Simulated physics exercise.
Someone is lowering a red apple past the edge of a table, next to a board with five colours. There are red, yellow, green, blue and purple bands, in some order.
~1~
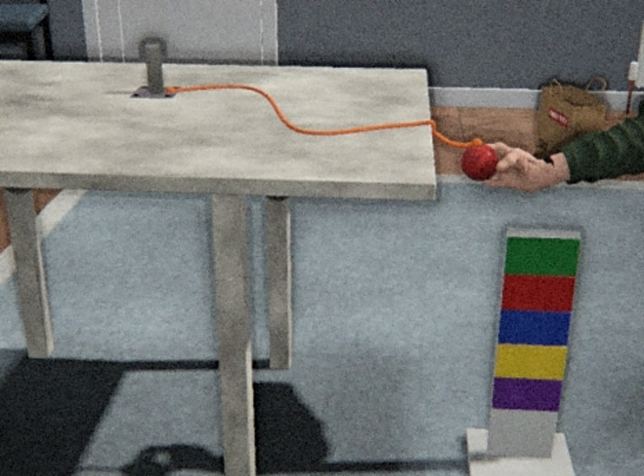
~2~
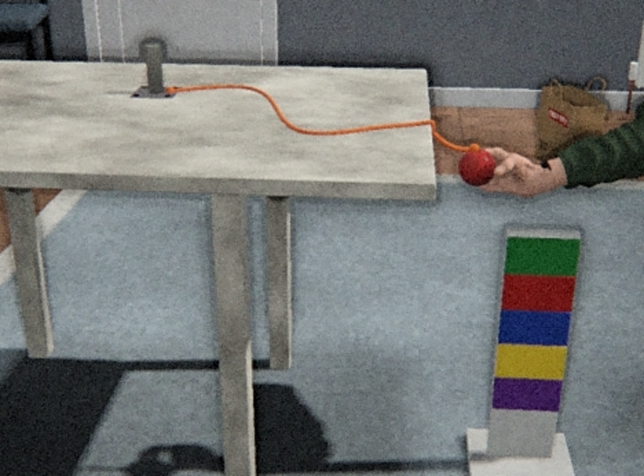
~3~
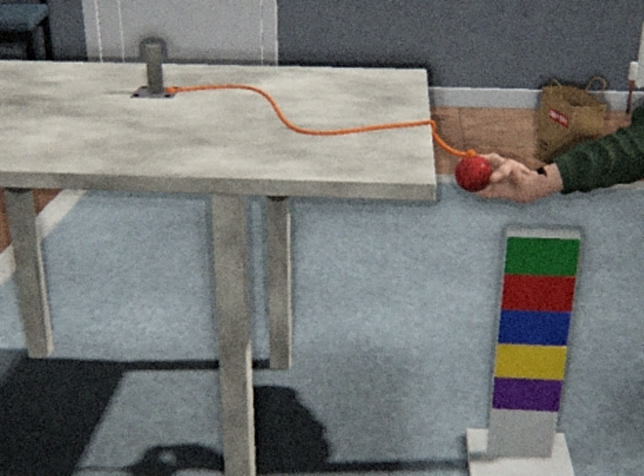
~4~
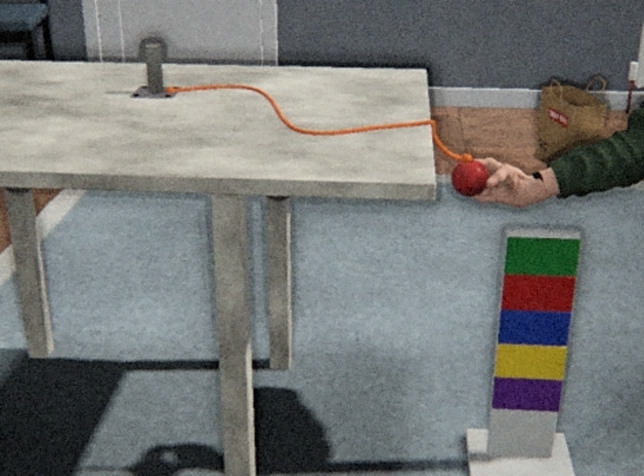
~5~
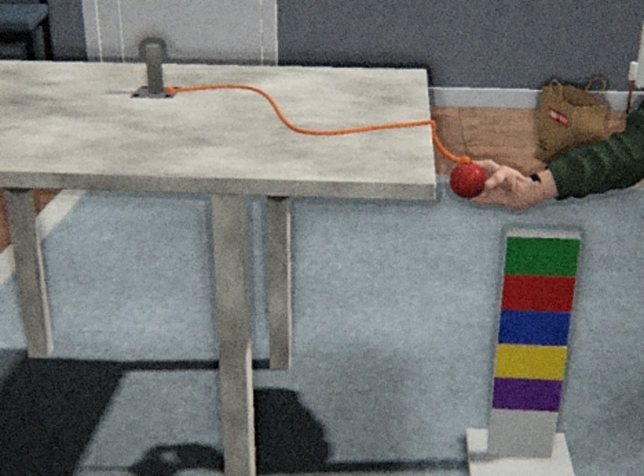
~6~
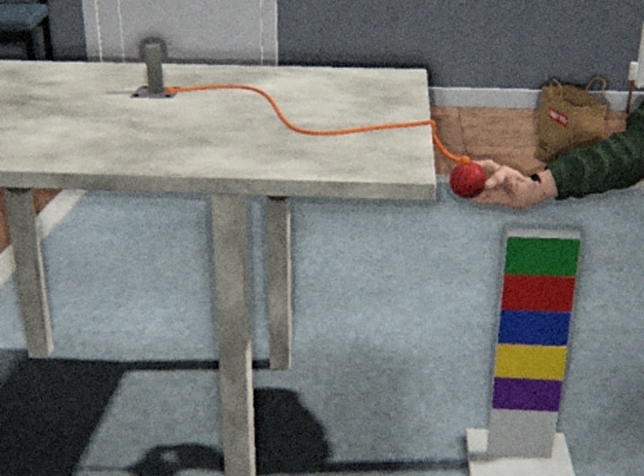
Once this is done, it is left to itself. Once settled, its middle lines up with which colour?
It lines up with the red band.
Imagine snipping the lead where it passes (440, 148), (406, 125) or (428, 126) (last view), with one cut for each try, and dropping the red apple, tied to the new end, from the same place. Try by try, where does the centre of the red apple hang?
Well, that gives around (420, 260) the first time, (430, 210) the next and (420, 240) the last.
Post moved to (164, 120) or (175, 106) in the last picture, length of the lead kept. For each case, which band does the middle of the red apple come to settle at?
First try: Blue; second try: Blue.
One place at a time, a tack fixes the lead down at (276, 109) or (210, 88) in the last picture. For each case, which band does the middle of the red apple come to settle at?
In order: Green; red.
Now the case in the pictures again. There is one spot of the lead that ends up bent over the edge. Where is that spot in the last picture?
Pixel (336, 133) or thereabouts.
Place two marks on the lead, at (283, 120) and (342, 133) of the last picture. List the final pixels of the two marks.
Roughly at (359, 111), and the other roughly at (431, 132).
A little later, apple near (436, 271); level with red.
Next, apple near (420, 278); level with red.
When it is over, apple near (425, 285); level with red. At red.
